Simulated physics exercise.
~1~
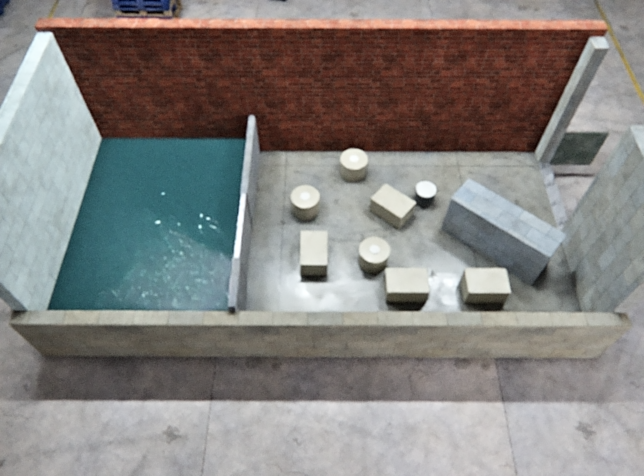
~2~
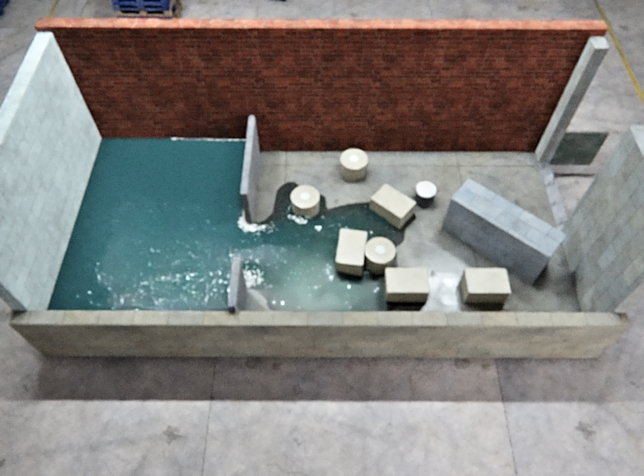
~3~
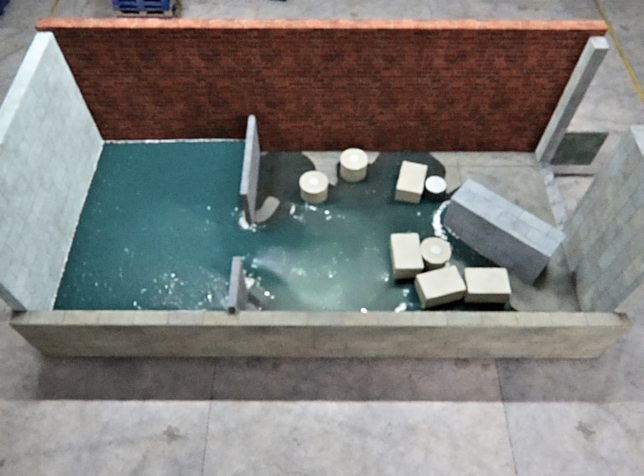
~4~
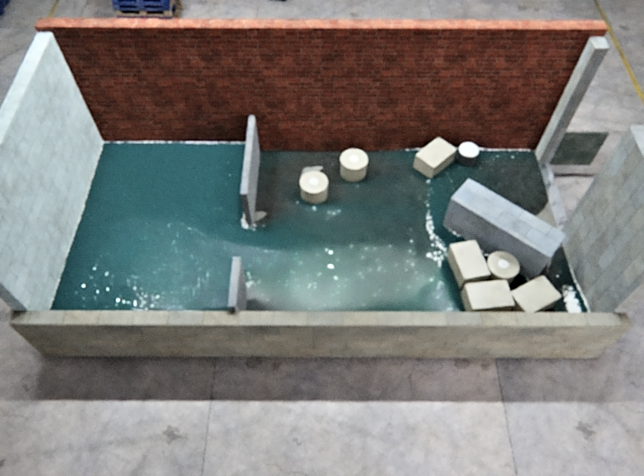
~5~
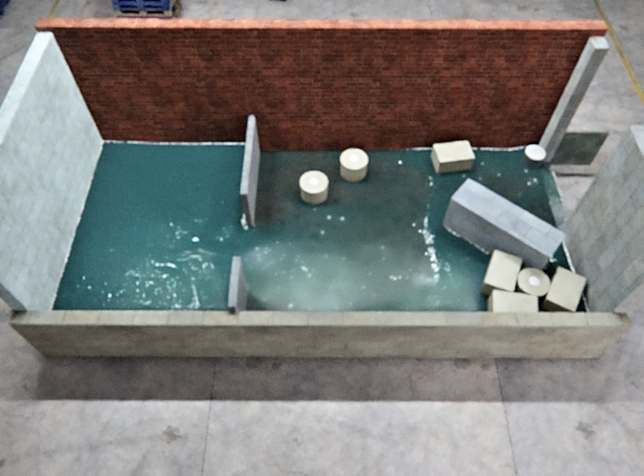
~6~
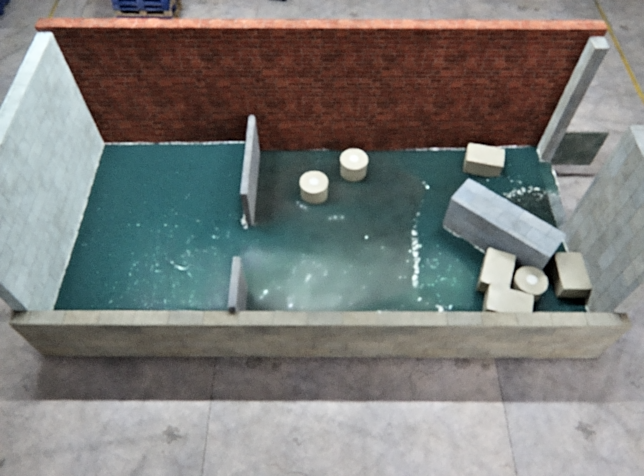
We see teal water burst through a gap in a partition and spread across a walled floor, carrying pale blocks and some round tubs rightward around a large slanted grey block, until several cluster at lower right while two round ones remain standing near the brick wall.
